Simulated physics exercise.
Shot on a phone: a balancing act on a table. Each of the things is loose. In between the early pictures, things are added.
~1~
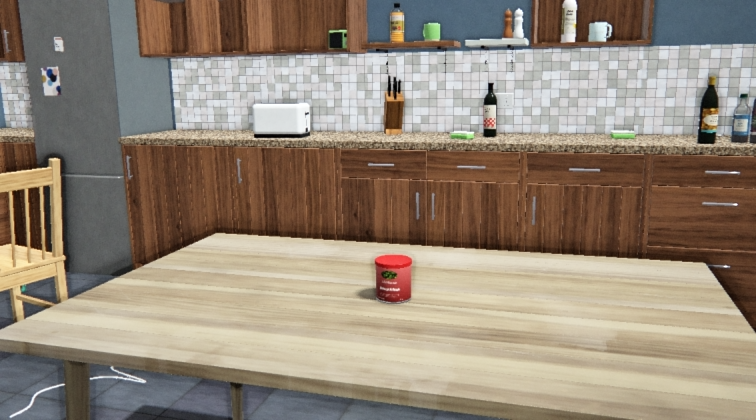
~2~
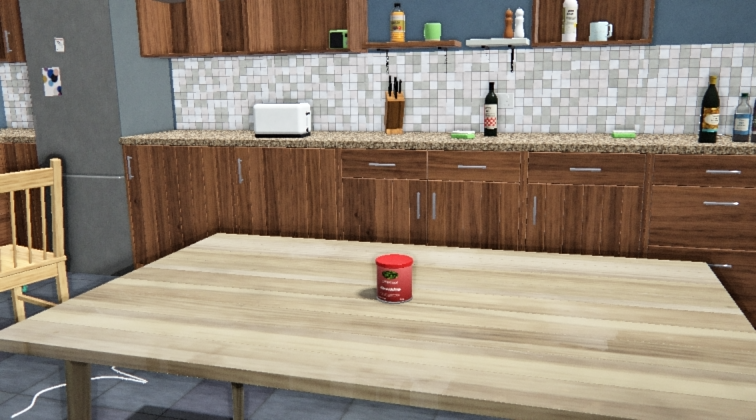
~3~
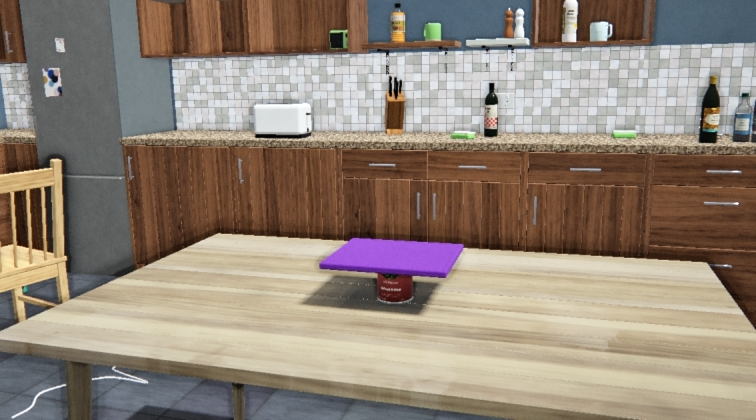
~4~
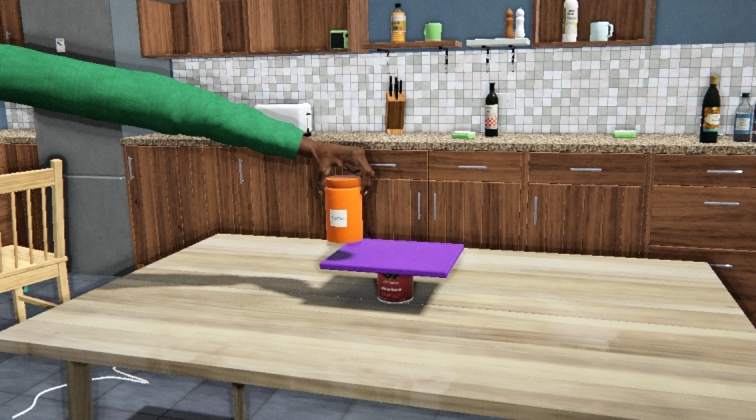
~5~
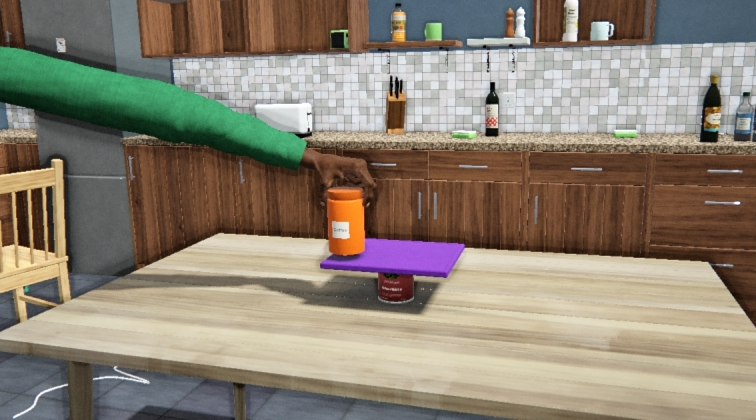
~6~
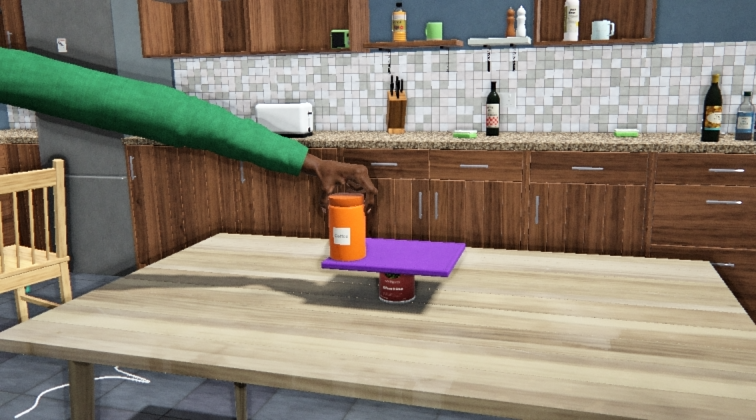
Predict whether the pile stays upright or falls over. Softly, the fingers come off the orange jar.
Well, once it's let go, not everything stays put there.
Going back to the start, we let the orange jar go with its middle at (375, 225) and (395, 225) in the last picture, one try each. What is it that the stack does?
It stays steady first and stays steady second.
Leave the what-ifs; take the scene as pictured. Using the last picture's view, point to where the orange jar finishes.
Around (260, 294).
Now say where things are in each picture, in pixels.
In the first picture, the last thing is not in view yet.
In the second picture, the last thing is not in view yet.
In the third picture, the last thing is not in view yet; purple lid (395, 256).
In the fourth picture, on its way; orange jar (344, 209); purple lid (395, 256).
In the fifth picture, on its way; orange jar (346, 220); purple lid (396, 256).
In the sixth picture, in place under the hand; orange jar (347, 226); purple lid (397, 255).
Then, 0.40 s after the last picture, orange jar now fallen; purple lid tipped 47° from how it was.
Then, 0.60 s after the last picture, purple lid tipped 32° from how it was.
At rest, fallen, orange jar; moved from the start, purple lid; red tin in place. Seen from the same camera at the end, orange jar near (260, 294). The stack loses its balance.
